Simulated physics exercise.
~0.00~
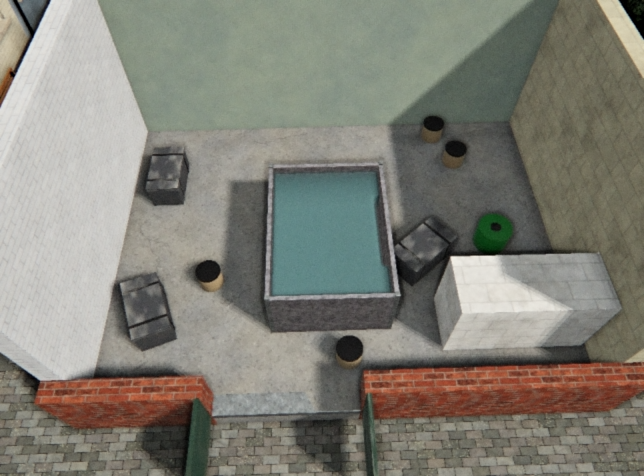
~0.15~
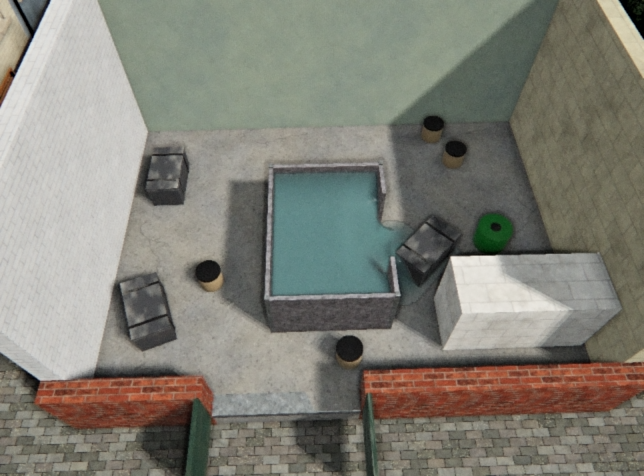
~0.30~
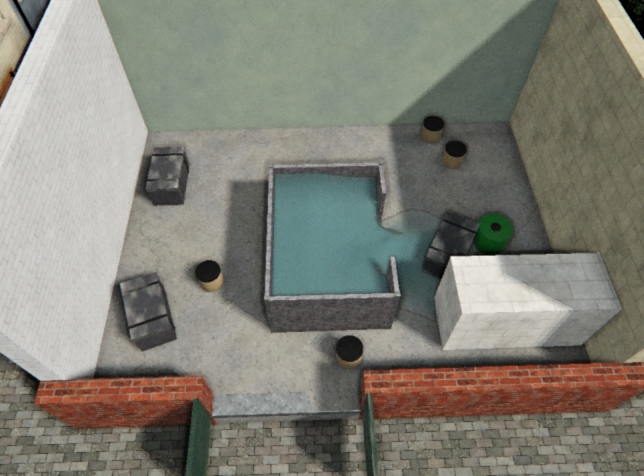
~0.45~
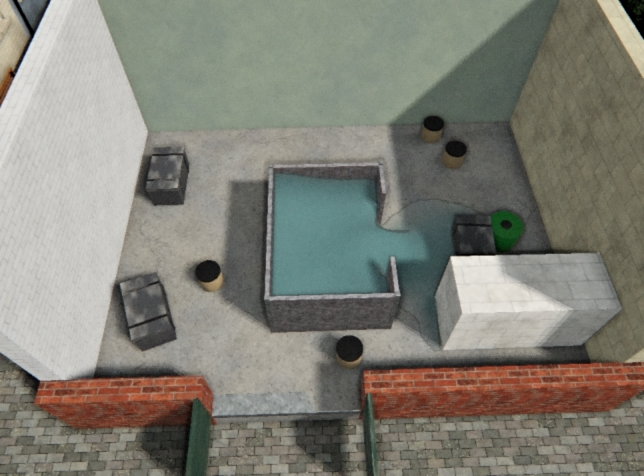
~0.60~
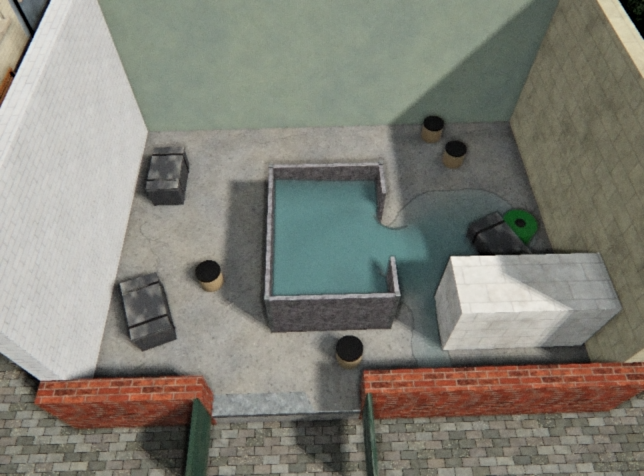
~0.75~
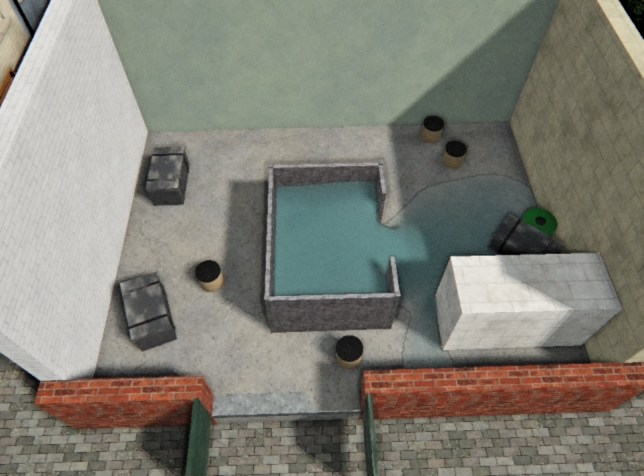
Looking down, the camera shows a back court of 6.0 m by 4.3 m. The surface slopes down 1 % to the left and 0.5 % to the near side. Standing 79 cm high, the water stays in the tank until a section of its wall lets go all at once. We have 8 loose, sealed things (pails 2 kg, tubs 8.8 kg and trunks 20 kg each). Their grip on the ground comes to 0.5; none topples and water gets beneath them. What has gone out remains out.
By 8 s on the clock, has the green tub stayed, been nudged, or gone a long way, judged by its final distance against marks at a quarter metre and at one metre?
It has gone a long way.
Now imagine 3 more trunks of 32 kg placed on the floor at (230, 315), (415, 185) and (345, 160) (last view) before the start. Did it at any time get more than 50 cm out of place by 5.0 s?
Within it, within it, beyond it.
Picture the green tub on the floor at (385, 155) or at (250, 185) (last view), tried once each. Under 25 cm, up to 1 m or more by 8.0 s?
Taken in turn, it is carried a long way and then is carried a long way.
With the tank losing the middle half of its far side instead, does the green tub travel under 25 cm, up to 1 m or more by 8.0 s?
Had it gone that way, the green tub would be borne far.
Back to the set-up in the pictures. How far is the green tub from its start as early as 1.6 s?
About 100 cm by then.
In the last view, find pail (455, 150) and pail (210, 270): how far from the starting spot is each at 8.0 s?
Respectively: 400 cm / 60 cm.
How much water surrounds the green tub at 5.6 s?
Close to 8 centimetres.
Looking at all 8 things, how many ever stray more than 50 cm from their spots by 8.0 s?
The answer here is 8.
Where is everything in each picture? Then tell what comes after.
The first frame shows the green tub at (496, 227) rests on the ground; water covers 2.6 m2; 0 of 8 have shifted.
The second frame shows the green tub at (496, 227), on the bottom; water covers 3.1 m2; 1 of 8 have shifted.
The third frame shows the green tub at (496, 227), on the bottom; water covers 3.9 m2; 1 of 8 have shifted.
The fourth frame shows the green tub at (506, 225) rests on the ground, 15 cm from its start; 4.8 m2 under water; 2 of 8 have shifted.
The fifth frame shows the green tub at (520, 223), on the bottom, 34 cm from its start; 5.9 m2 under water; 2 of 8 have shifted.
The sixth frame shows the green tub at (541, 221), on the bottom, 63 cm from its start; 7.1 m2 under water; 2 of 8 have shifted.
After 1.6 s the green tub is near (521, 170), 0.9 m from its start, afloat; 0 of 8 are out; 2 afloat.
After 3.6 s the green tub is near (270, 143), 3.5 m from its start, aground; 0 of 8 are out; 2 afloat.
After 5.6 s the green tub is near (167, 212), 4.4 m from its start, afloat; 0 of 8 are out; 5 afloat.
After 8.0 s the green tub is near (235, 296), 3.5 m from its start, afloat; 0 of 8 are out; 8 afloat.
